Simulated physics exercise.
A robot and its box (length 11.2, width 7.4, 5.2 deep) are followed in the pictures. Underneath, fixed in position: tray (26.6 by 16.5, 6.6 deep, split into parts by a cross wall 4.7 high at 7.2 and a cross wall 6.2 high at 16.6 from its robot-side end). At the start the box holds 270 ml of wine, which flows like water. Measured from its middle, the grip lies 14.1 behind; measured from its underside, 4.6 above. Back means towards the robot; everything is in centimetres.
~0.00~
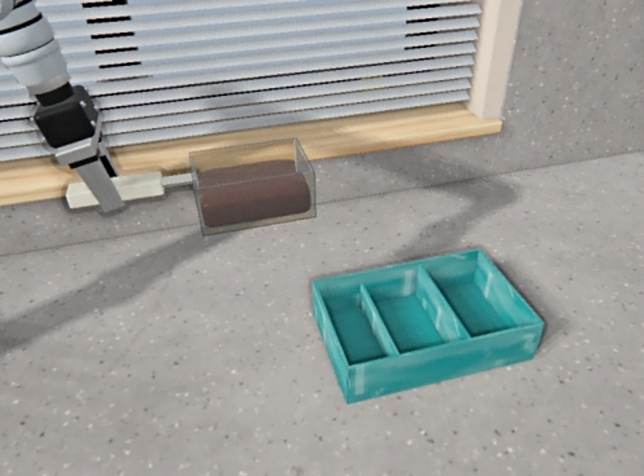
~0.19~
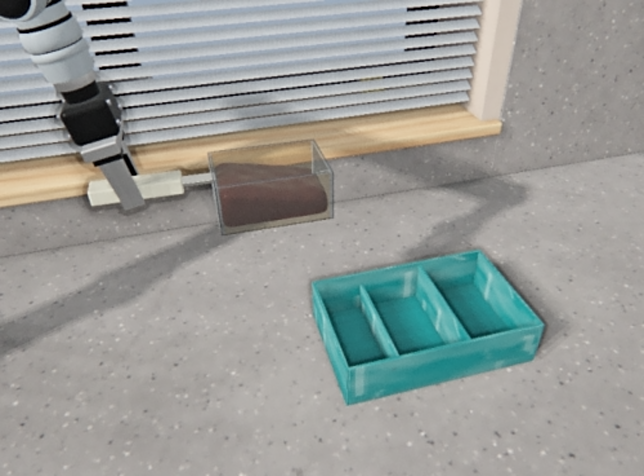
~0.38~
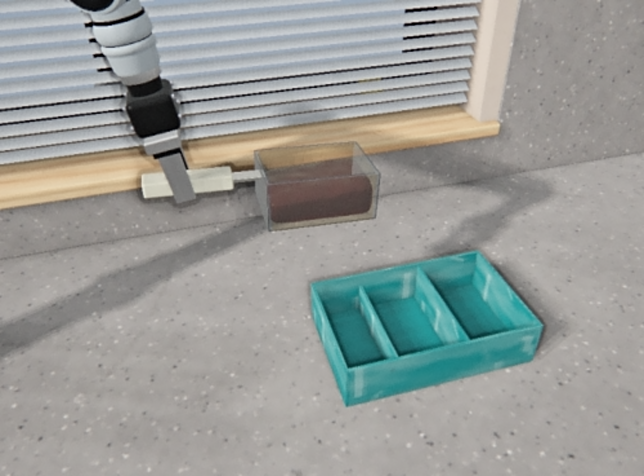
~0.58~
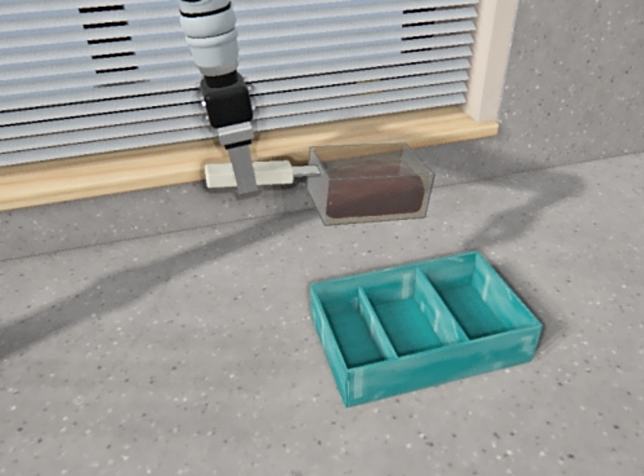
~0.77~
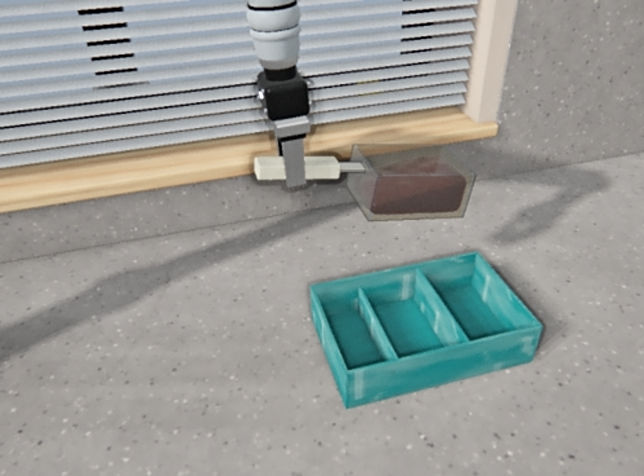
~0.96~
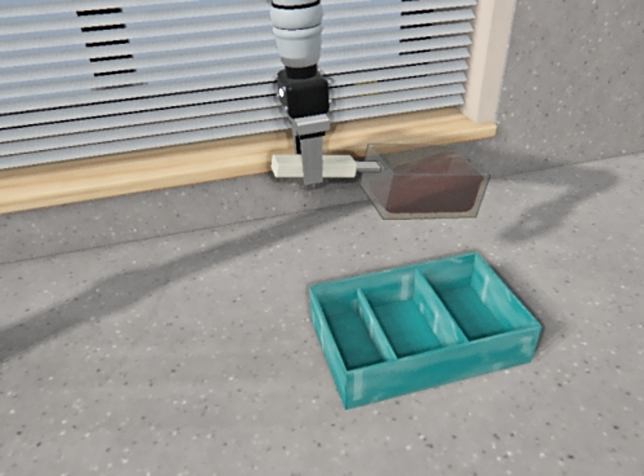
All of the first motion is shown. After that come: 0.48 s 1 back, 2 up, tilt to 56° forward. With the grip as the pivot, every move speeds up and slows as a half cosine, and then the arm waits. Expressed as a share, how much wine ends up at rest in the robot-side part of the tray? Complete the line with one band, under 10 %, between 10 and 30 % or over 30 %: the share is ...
The share is under 10 %.
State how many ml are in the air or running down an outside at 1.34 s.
Amount outside the vessels: Near 50 ml.
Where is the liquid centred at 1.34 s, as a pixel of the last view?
Around (392, 251).
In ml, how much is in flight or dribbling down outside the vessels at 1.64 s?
Roughly 30 ml.
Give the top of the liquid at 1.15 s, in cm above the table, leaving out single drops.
It reaches roughly 25 centimetres.
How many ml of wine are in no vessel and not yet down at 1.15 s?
Roughly 0 ml at that moment.
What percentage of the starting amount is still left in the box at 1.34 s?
Share still held: Near 80 %.
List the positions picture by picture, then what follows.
The first frame shows box floor at (254, 204), level; upper third of the wine around (251, 181), from x 200 to 310, top at y 160; 275 ml in the box.
The second frame shows box floor at (272, 204), level; upper third of the wine around (248, 182), from x 215 to 325, top at y 165.
The third frame shows box floor at (314, 203), tilted 3° forward; upper third of the wine around (317, 180), from x 260 to 370, top at y 155.
The fourth frame shows box floor at (365, 200), tilted 7° forward; upper third of the wine around (372, 178), from x 315 to 425, top at y 160.
The fifth frame shows box floor at (404, 199), tilted 9° forward; upper third of the wine around (418, 176), from x 355 to 465, top at y 155.
The sixth frame shows box floor at (417, 198), tilted 10° forward; upper third of the wine around (440, 173), from x 370 to 480, top at y 150; 275 ml in the box.
By 1.15 s, tilted 26° forward, liquid up to 25 above the table; 275 ml in the box.
By 1.34 s, tilted 52° forward, liquid up to 21 above the table; 215 ml in the box, 15 ml in the middle part, 45 ml in the air or running down outside.
By 1.64 s, tilted 56° forward, liquid up to 38 above the table; 130 ml in the box, 110 ml in the middle part, 30 ml in the air or running down outside.
By 2.44 s, tilted 56° forward, liquid up to 18 above the table; 165 ml in the middle part, 85 ml in the box, 15 ml on the table or floor, 5 ml in the robot-side part, 5 ml in the far-side part.
Final state, 165 ml in the middle part, 85 ml in the box, 15 ml on the table or floor, 5 ml in the robot-side part, 5 ml in the far-side part. That is 2 % in the robot-side part of the tray.
